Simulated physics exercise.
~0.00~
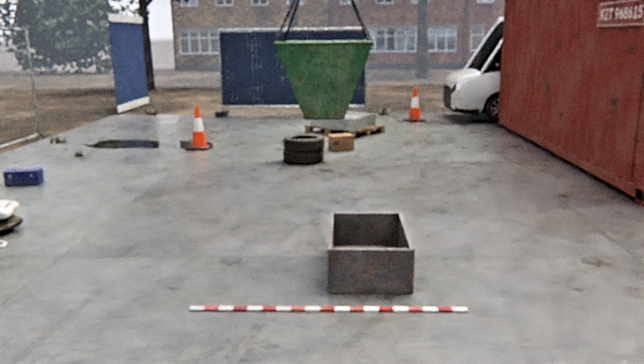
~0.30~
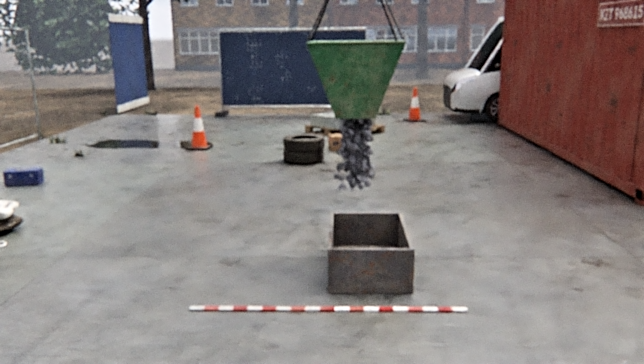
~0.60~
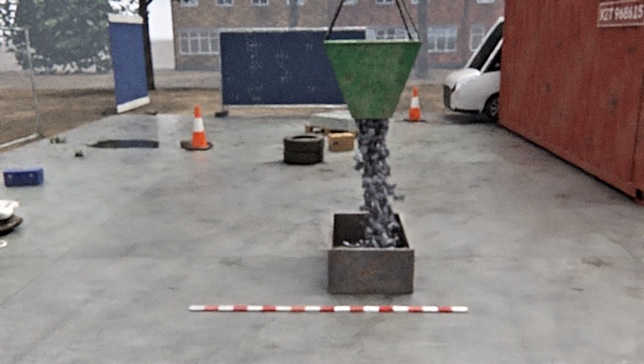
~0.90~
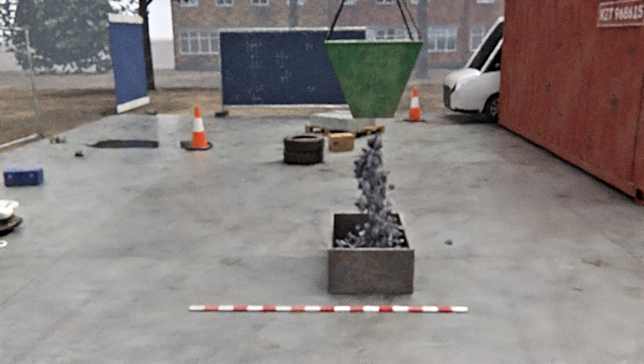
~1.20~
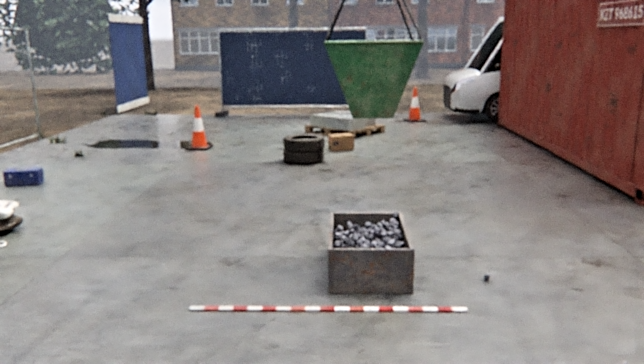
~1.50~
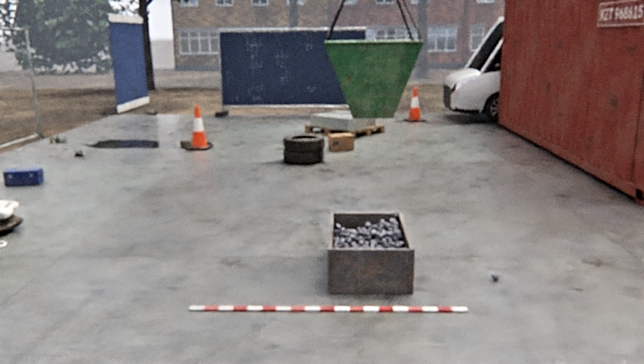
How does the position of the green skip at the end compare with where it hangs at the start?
At the end the green skip hangs a little farther to the right than at the start, at about the same height.
